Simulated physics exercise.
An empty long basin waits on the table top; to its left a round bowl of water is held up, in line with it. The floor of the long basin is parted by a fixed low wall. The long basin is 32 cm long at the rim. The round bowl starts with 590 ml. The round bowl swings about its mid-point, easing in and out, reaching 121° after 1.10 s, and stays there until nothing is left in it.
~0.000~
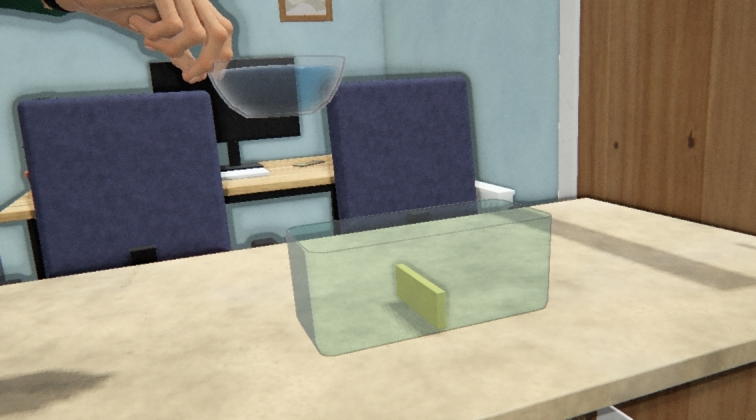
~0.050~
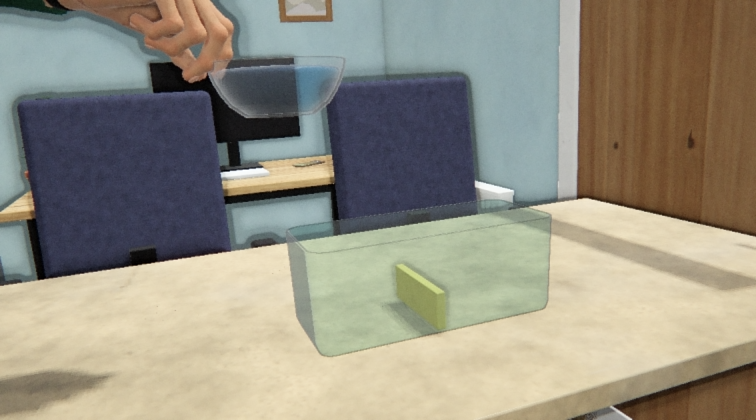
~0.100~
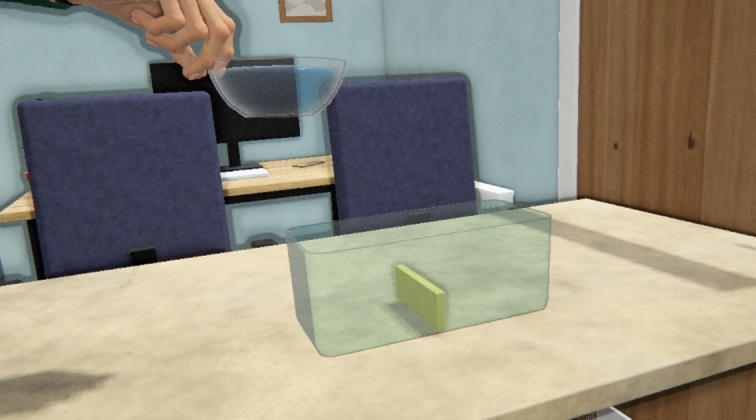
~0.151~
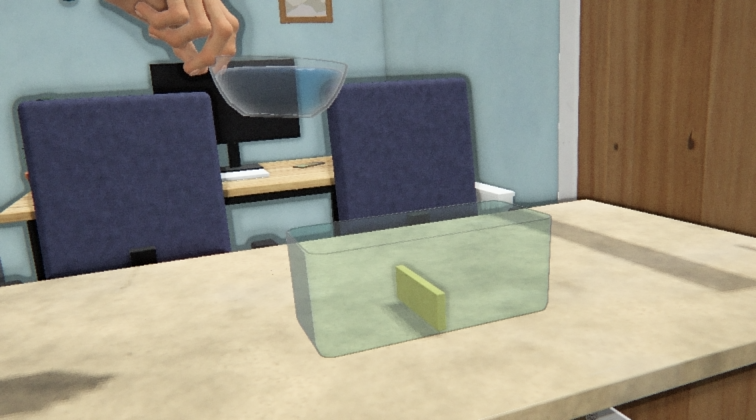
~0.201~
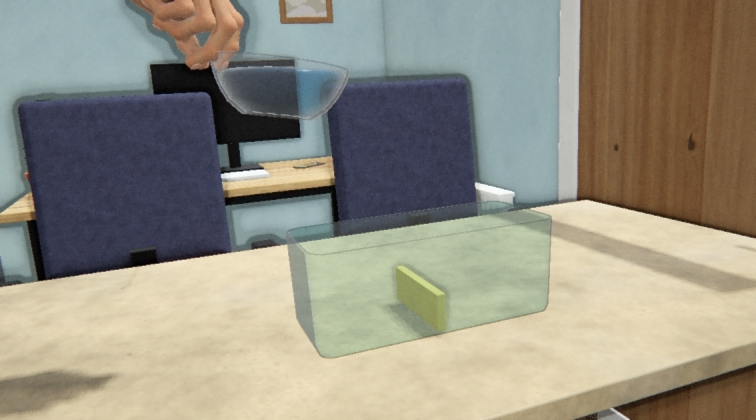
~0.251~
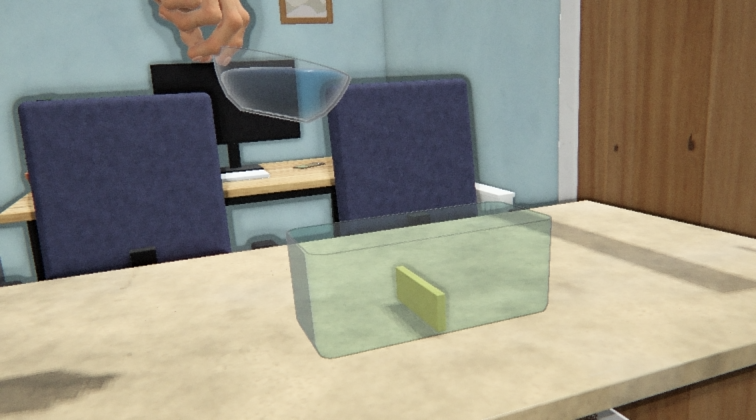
A hand at the upper left holds a clear round bowl of bluish water, which tilts slowly and slightly, its right side dipping, as the fingers shift. Below and to the right, a long, pale green see-through basin stands on a beige table top, a small yellow-green block inside it. The fixed, slightly raised view shows an office with blue chairs, a monitor on a desk and a wooden panel.
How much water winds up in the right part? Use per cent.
Roughly 34 per cent is past the wall.
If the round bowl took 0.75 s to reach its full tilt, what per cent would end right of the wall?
In that case some 20 per cent.
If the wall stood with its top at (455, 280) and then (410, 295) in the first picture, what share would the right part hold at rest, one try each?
In turn about 10 and 55 per cent.
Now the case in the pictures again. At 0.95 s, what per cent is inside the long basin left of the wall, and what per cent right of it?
Left about 66, right about 34.
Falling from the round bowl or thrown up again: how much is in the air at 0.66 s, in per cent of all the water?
Some 46 per cent.
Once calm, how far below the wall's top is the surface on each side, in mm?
Left about 30 mm, right about 40 mm.
By 0.66 s the tilt is 79° and 17 per cent is still to pour, 20 is left of the wall and 17 right of it.
By 0.95 s the tilt is 116° and 0 per cent is still to pour, 65 is left of the wall and 33 right of it.
By 1.26 s the tilt is 121° and 0 per cent is still to pour, 64 is left of the wall and 34 right of it.
By 1.60 s the tilt is 121° and 0 per cent is still to pour, 64 is left of the wall and 34 right of it.
At rest 64 per cent lies left of the wall, 34 right of it and 1 outside.
